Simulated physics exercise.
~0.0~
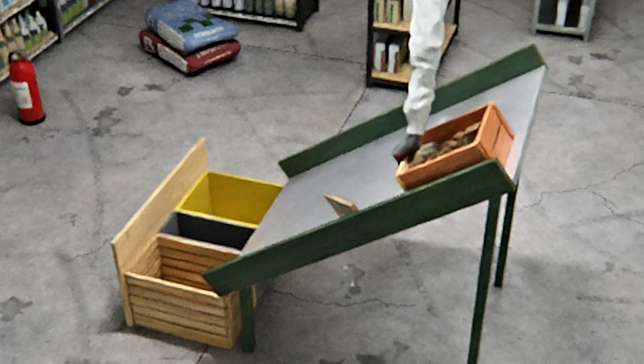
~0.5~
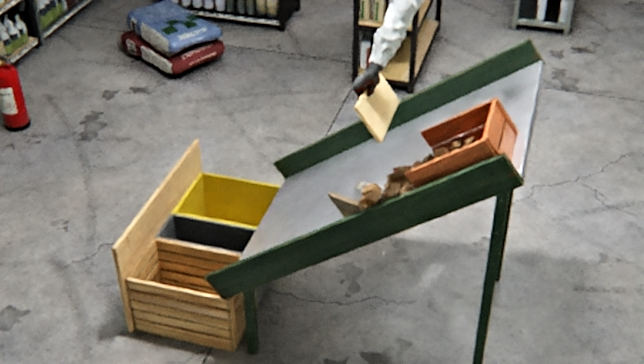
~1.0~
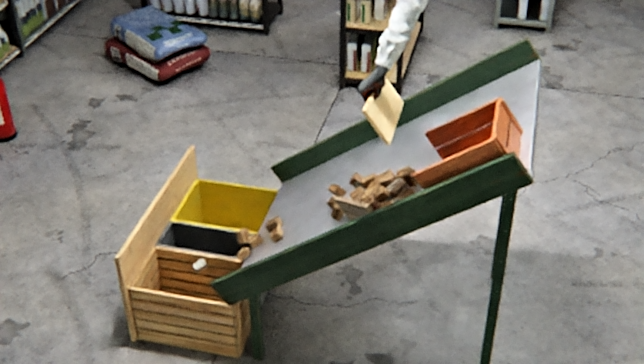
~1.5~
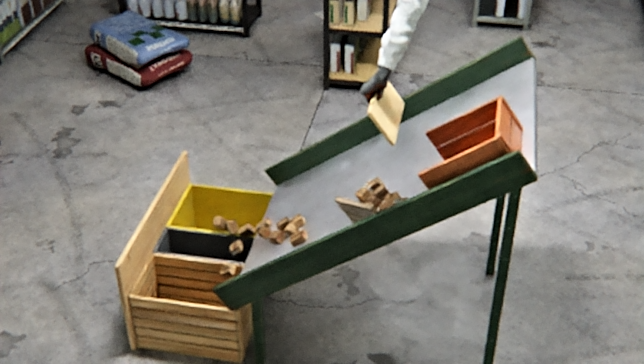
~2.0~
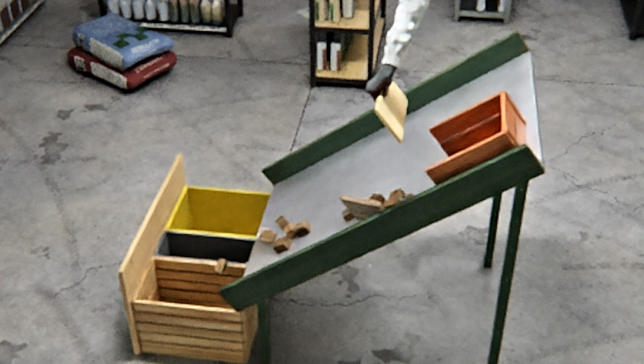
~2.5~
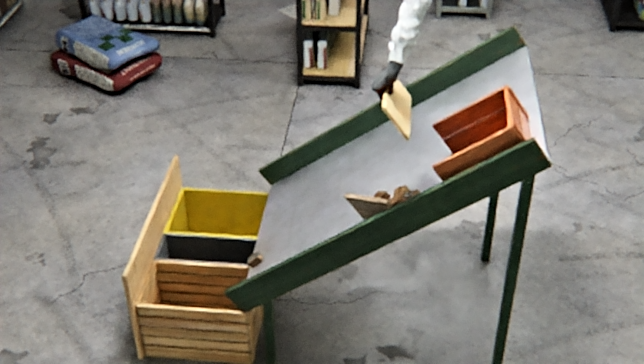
Little brown blocks slide down a tilted table into bins after a gloved hand lifts a board.
